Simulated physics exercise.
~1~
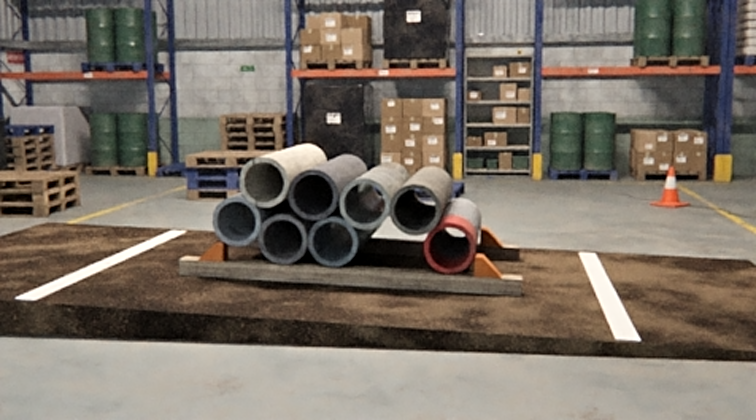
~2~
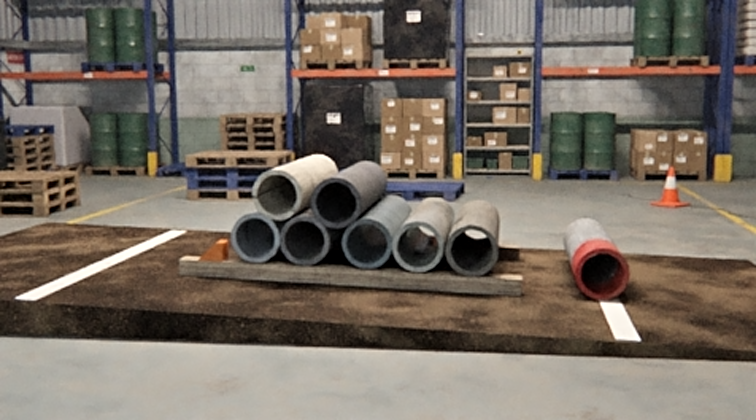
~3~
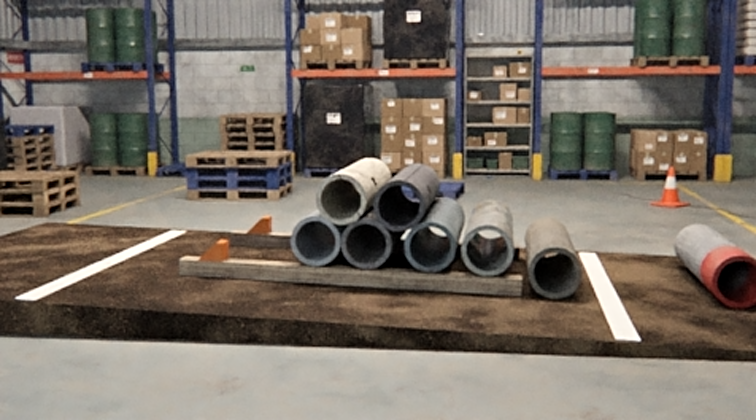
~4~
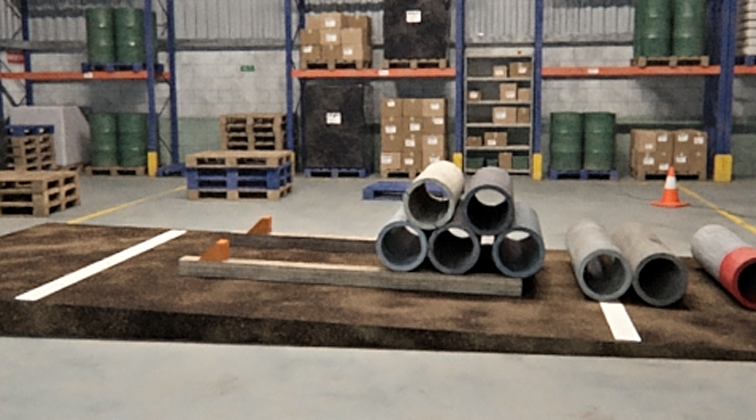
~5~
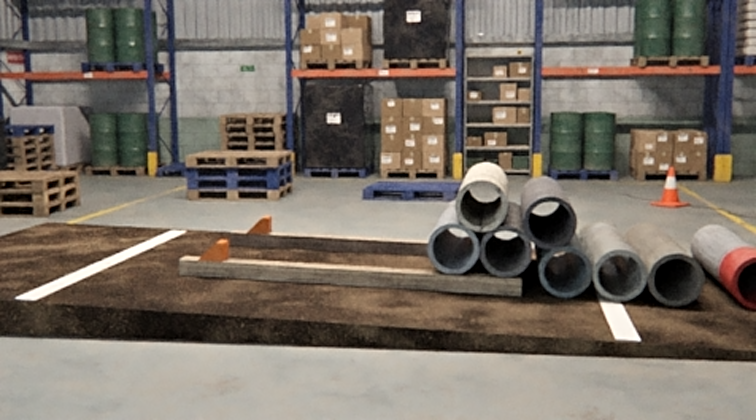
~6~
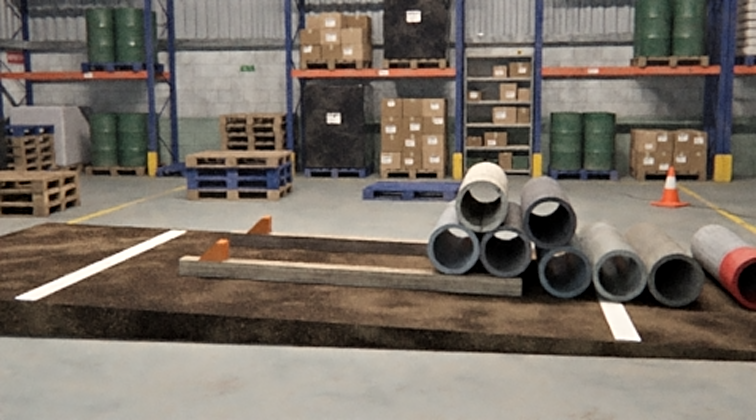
The red-ended pipe rolled off the right side of the stacked concrete pipes in a warehouse, crossing the white line, and the others slumped and shifted right after it, until they came to rest bunched around the right end of the beams, some beyond the line.
